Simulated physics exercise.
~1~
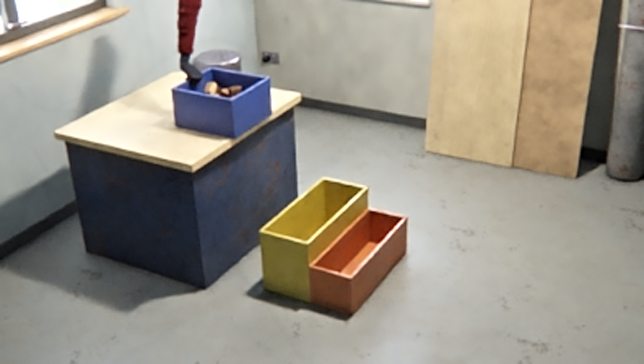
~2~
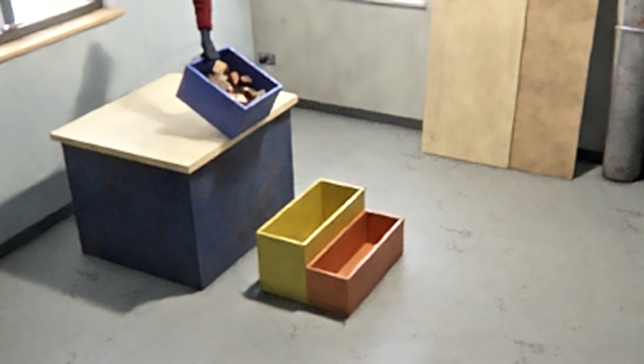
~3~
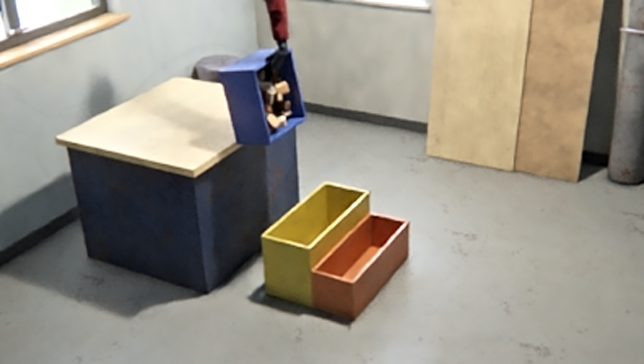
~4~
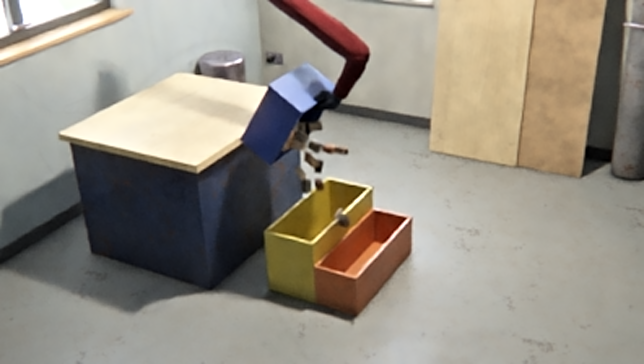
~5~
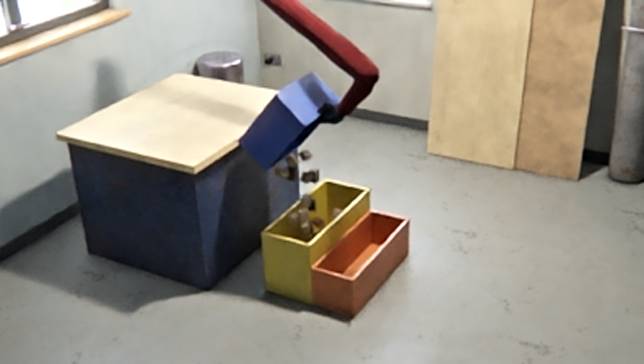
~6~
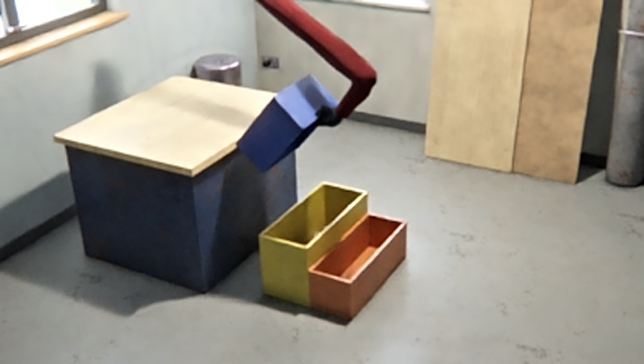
A red arm lifts and tips a blue tote, pouring wooden blocks into the yellow tub.
